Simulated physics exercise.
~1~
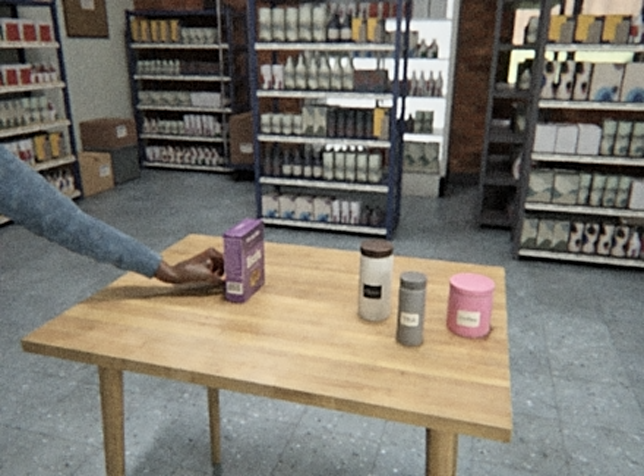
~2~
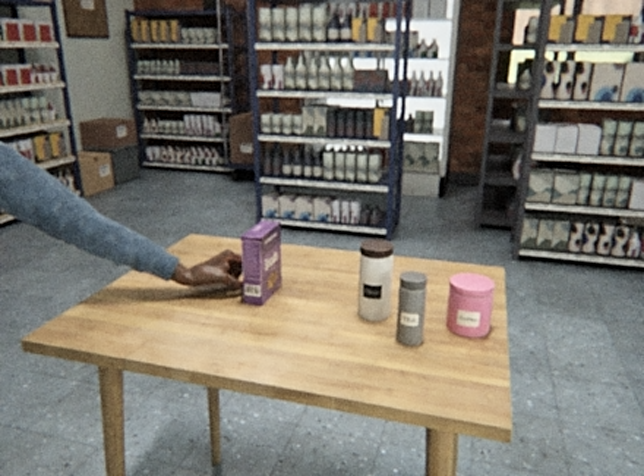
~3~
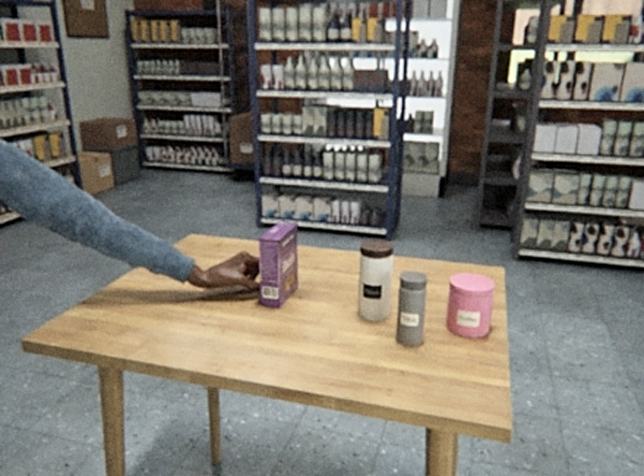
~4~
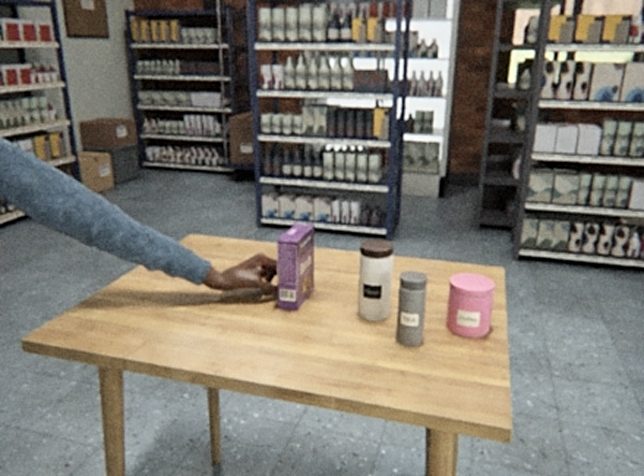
A purple packet stands upright toward the left of a light wooden table, seen from slightly above in a room lined with stocked shelves, with cardboard boxes on the floor behind. To its right are a white jar with a dark lid, a slim grey shaker and a pink jar. A hand in a blue sleeve reaches in from the left and touches the packet's side. It pushes the packet slowly to the right, and the packet slides along without tipping. It ends upright, closer to the white jar but still short of it, with the hand beside it and the other containers unmoved.
